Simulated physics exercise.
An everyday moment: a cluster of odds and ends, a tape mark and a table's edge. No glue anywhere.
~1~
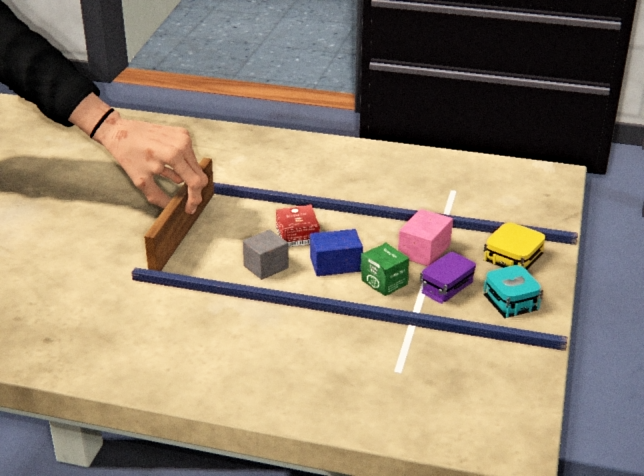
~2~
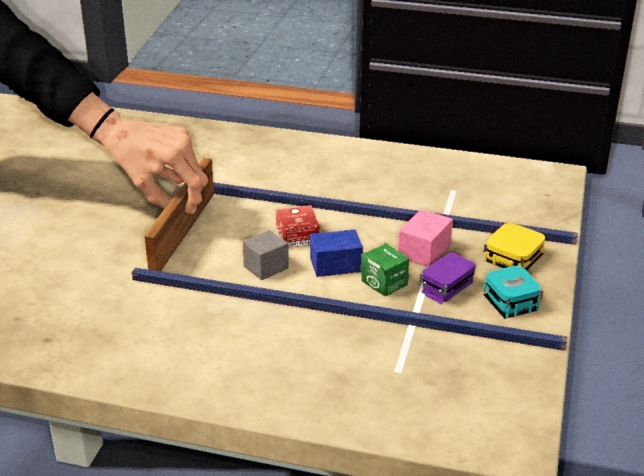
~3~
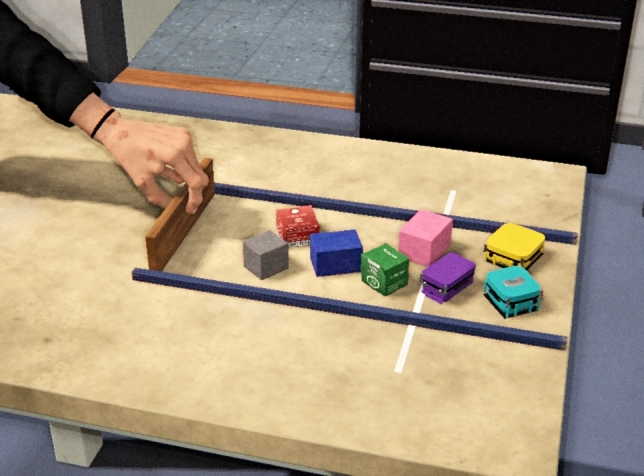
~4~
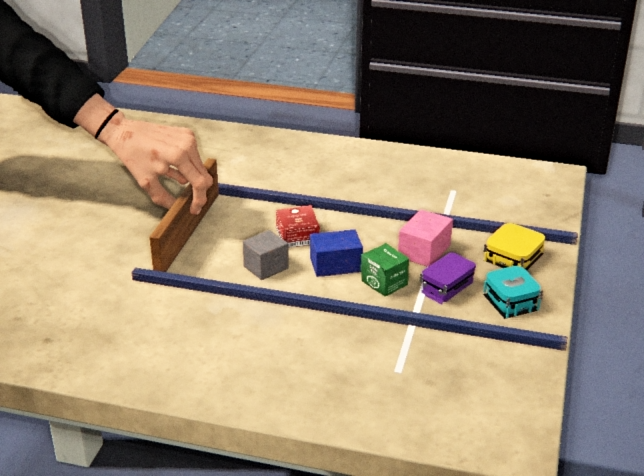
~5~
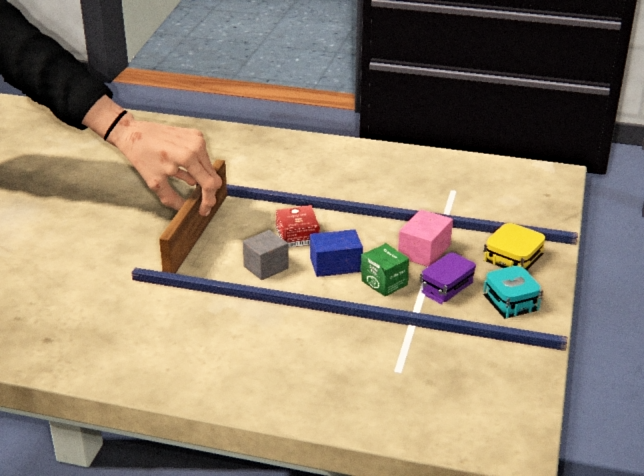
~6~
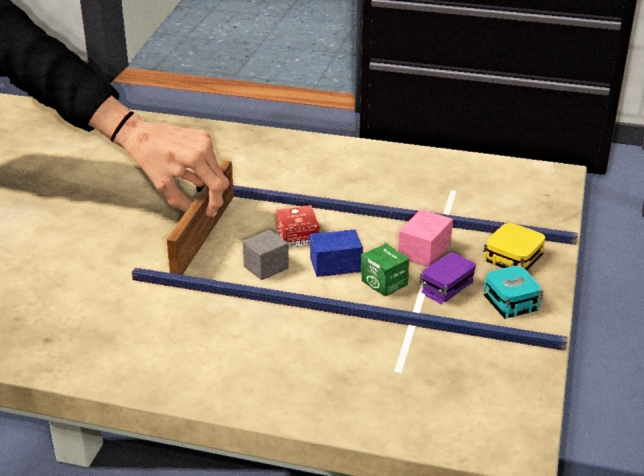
A hand held a wooden board upright between two blue rails on a table, then slid it slightly to the right toward a cluster of colorful blocks and small cases, which all stayed still.
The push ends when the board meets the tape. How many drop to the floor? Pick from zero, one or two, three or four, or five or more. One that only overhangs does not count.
Outcome: The number that fall off is zero.
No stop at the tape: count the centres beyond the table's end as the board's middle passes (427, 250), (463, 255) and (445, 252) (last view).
Place by place, 0, 1 and 0.
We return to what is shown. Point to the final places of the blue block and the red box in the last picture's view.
First (446, 262), then (456, 237).
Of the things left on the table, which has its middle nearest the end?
The yellow case ends nearest.
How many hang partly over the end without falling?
The number is 0.
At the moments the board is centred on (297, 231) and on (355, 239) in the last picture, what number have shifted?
3 and 5.
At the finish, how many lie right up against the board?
That makes 3.
Soon after, none off yet; turquoise case at rest near (512, 292); yellow case at rest near (515, 249); purple case at rest near (448, 279).
At rest, the number that fall off is zero.
